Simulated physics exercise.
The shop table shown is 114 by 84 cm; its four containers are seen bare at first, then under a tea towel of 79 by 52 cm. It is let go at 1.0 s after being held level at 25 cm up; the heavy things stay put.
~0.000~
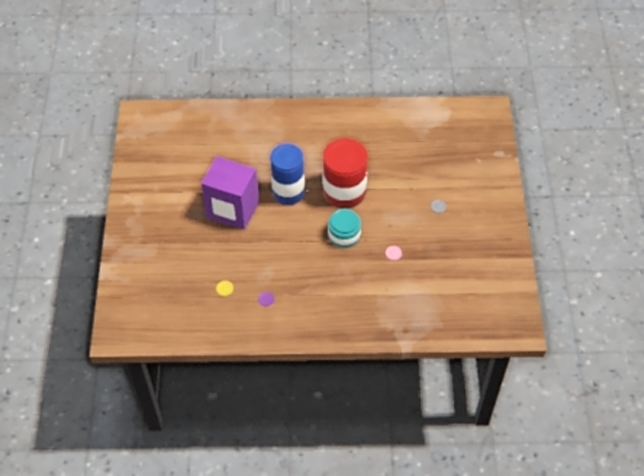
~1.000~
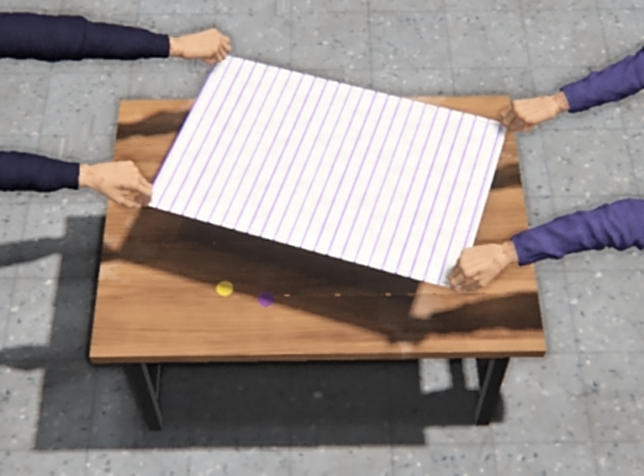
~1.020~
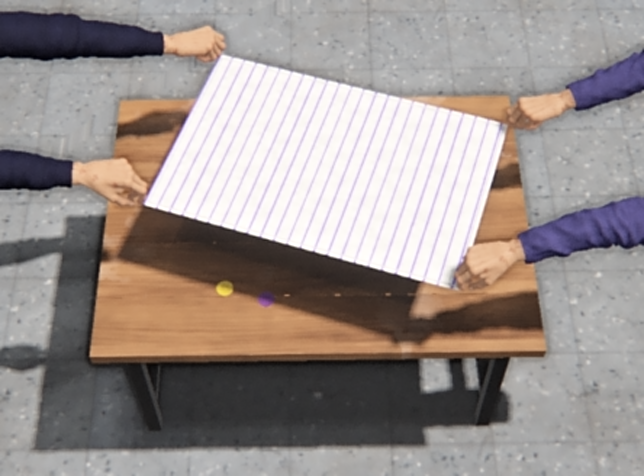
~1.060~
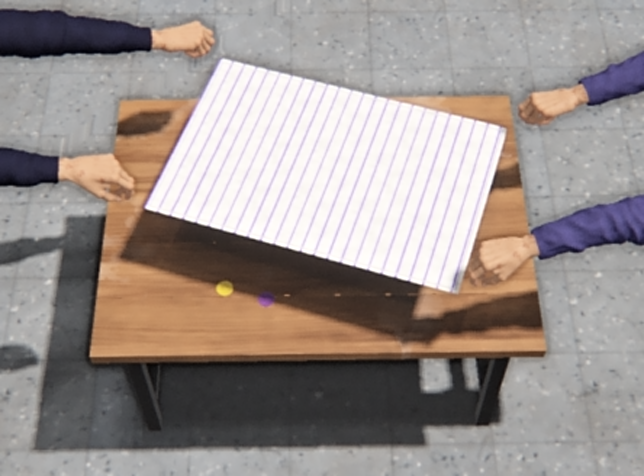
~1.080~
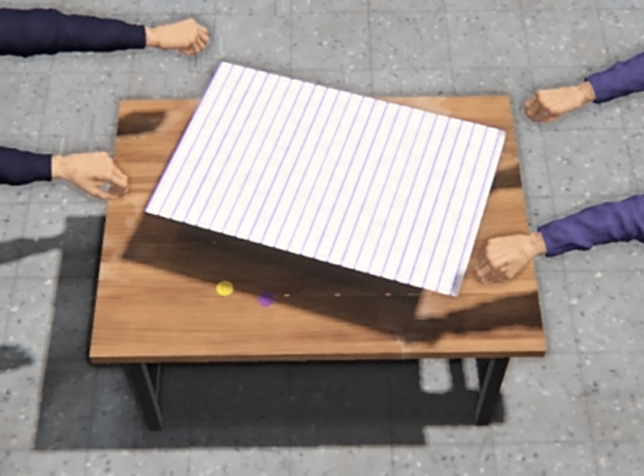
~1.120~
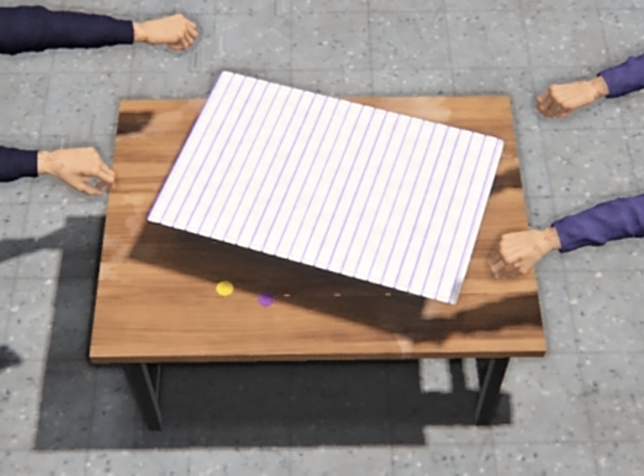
A striped white cloth, stretched flat by four hands, appears above a wooden table, hiding the purple carton, blue tin, red canister and teal jar first seen standing there uncovered. The hands let go and draw back to either side, and the cloth sinks slightly, still flat and slanted.
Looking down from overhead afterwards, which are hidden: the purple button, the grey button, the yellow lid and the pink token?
Result: Purple button remains in the open, grey button gets covered, yellow lid still shows, pink token gets covered.
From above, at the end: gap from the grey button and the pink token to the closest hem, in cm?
About 7 cm, 16 cm.
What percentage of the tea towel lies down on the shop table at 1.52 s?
25 %.
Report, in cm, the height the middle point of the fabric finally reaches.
The centre point rests around 14 cm up.
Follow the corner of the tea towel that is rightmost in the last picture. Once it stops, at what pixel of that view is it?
Looks like it ends up close to (459, 167).
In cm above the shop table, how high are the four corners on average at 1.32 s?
About 1 cm.
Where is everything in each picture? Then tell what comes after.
Shows, purple button (266, 299); grey button (439, 206); yellow lid (225, 288); pink token (394, 253); purple carton (229, 176), 16 cm tall; red canister (345, 155), 16 cm tall; teal jar (345, 220), 7 cm tall; blue tin (287, 156), 16 cm tall, in the first frame.
Shows, tea towel corners (144, 204) (221, 55) (507, 125) (458, 290); highest point 25 cm, lowest 25 cm, in the second frame.
Shows, tea towel corners (144, 204) (221, 55); highest point 25 cm, lowest 25 cm, in the third frame.
Shows, tea towel corners (145, 208) (221, 59); highest point 23 cm, lowest 23 cm, in the fourth frame.
Shows, tea towel corners (146, 211) (222, 63); highest point 22 cm, lowest 22 cm, in the fifth frame.
Shows, tea towel corners (148, 220) (223, 72) (504, 141) (455, 304); highest point 19 cm, lowest 18 cm, in the sixth frame.
At 1.3 s, 25 % of it is down, spanning 77 by 59 cm, above grey button, pink token.
At 1.5 s, 25 % of it is down, spanning 77 by 60 cm, above grey button, pink token.
At 1.7 s, 25 % of it is down, spanning 77 by 60 cm, above grey button, pink token.
At 1.9 s, 25 % of it is down, spanning 77 by 60 cm, above grey button, pink token.
At 2.7 s, 25 % of it is down, spanning 77 by 60 cm, above grey button, pink token.
